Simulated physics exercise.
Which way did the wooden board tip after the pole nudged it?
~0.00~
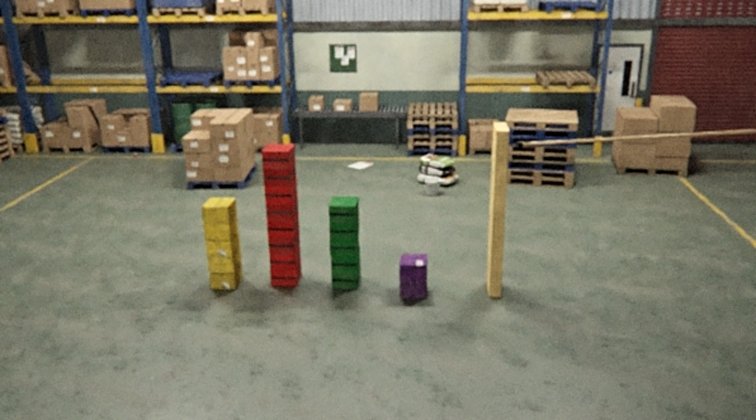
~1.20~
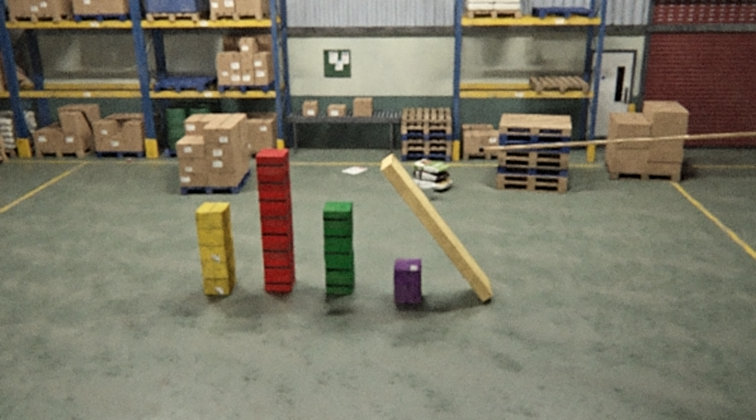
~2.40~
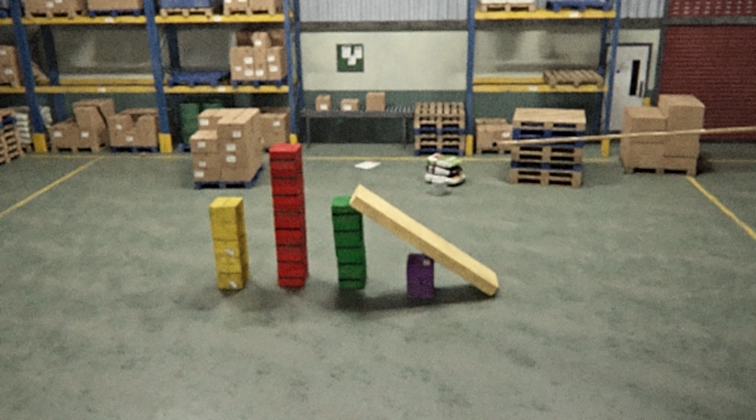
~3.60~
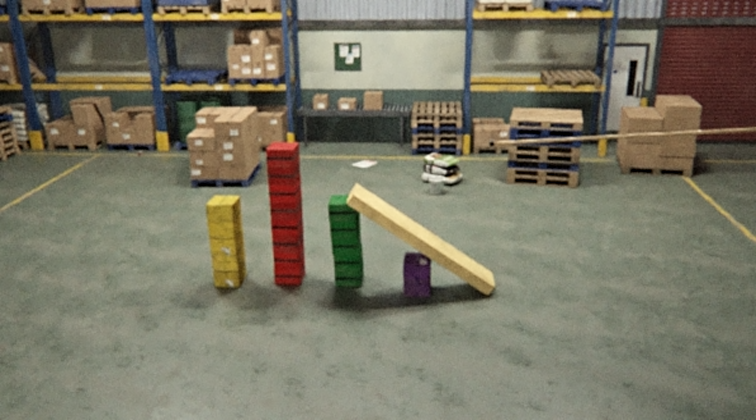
It tipped to the left, toward the coloured stacks, and ended up leaning on the green one.
